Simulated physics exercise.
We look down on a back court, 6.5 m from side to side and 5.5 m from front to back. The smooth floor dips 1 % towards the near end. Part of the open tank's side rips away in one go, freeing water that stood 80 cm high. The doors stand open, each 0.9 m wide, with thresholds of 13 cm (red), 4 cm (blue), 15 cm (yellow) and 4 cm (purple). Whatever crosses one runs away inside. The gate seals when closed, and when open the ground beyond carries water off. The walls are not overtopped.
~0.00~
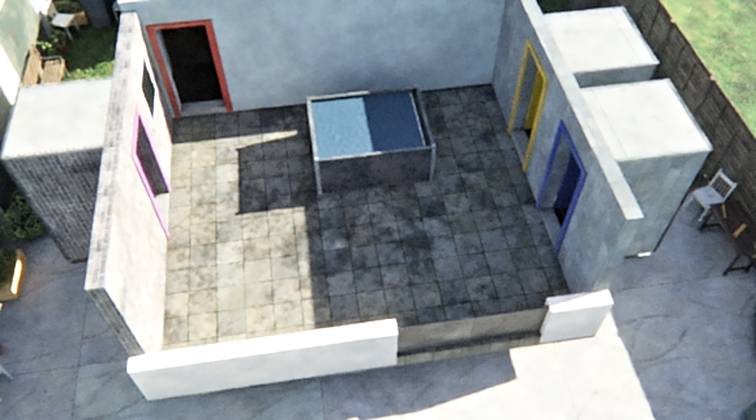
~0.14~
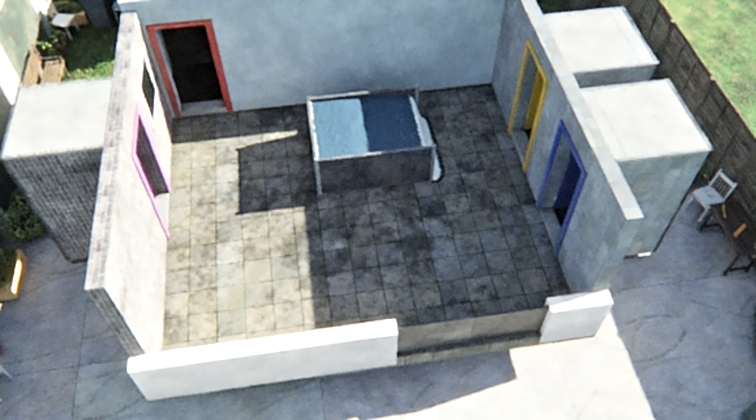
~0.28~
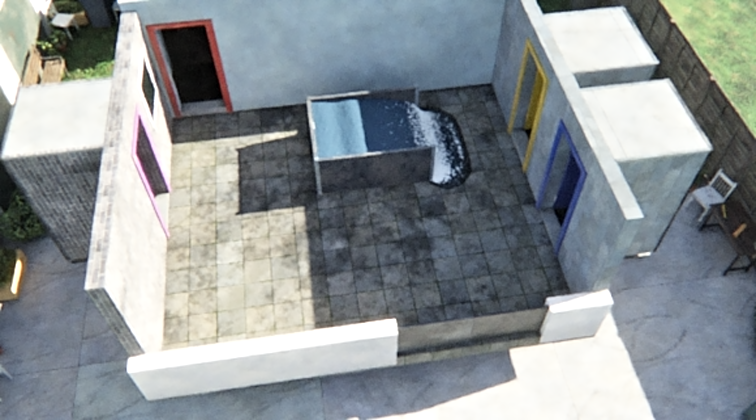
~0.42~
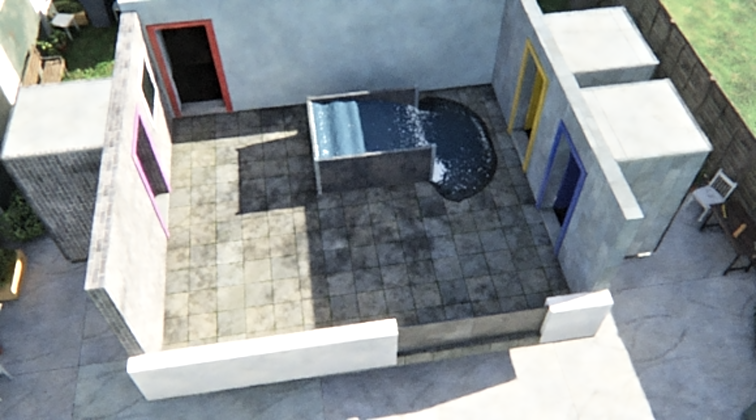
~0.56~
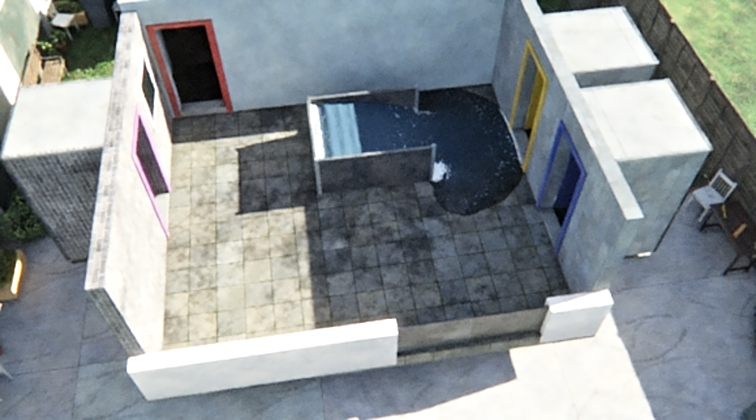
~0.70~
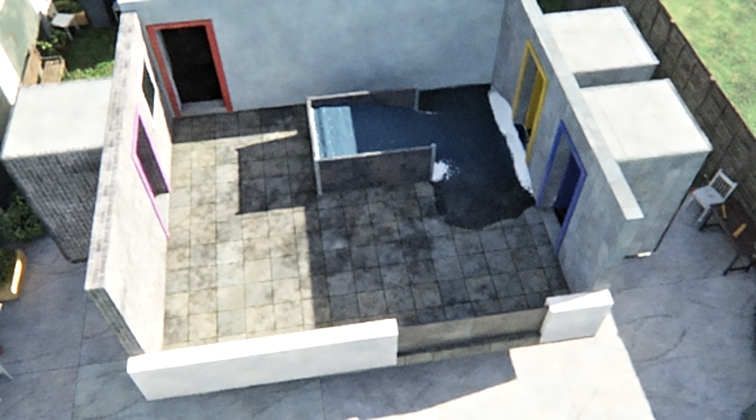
A roofless court with pale walls and a grey tiled floor is seen from high above, its camera still. An open tank of blue water stands near the back wall, with a red-framed doorway at left, a pink-framed opening on the left wall, and yellow and blue doorways at right. Water bursts from the tank's right side, spreads in a dark, foam-flecked pool, and reaches the right wall, foaming white beside the yellow doorway.
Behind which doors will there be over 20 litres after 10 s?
The water let in: At the red door it keeps below the limit; at the blue door it passes the limit; at the yellow door it exceeds the limit; at the purple door it does not reach the limit.
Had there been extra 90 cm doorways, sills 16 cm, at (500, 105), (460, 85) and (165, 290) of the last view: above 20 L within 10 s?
In that order: Above, over, under.
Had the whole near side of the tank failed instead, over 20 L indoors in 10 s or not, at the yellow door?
Then: Yellow under.
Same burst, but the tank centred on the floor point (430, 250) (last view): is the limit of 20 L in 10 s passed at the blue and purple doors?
Against that limit: Blue over, purple below.
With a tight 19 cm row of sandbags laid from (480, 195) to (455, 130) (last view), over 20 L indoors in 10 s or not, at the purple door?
Then: Purple over.
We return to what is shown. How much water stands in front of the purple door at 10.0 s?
Roughly 5.0 cm deep.
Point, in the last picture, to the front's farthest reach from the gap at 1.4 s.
At about (562, 278).
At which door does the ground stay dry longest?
It is the purple one.
After 1.4 s water covers 20 % of the floor and is deepest (51 cm) near (490, 88); red door not reached, blue door 11 cm at the sill, 3 L in, yellow door 44 cm at the sill, 147 L in, purple door not reached.
After 2.2 s water covers 25 % of the floor and is deepest (38 cm) near (490, 88); red door not reached, blue door 12 cm at the sill, 25 L in, yellow door 37 cm at the sill, 298 L in, purple door not reached.
After 3.5 s water covers 45 % of the floor and is deepest (23 cm) near (544, 321); red door not reached, blue door 9 cm at the sill, 50 L in, yellow door 20 cm at the sill, 384 L in, purple door not reached.
After 6.0 s water covers 80 % of the floor and is deepest (18 cm) near (166, 294); red door 7 cm at the sill, 2 L in, blue door 5 cm at the sill, 67 L in, yellow door 8 cm at the sill, 393 L in, purple door 5 cm at the sill, 0 L in.
After 10.0 s water covers 95 % of the floor and is deepest (14 cm) near (317, 354); red door 4 cm at the sill, 3 L in, blue door 6 cm at the sill, 78 L in, yellow door 4 cm at the sill, 393 L in, purple door 5 cm at the sill, 3 L in.
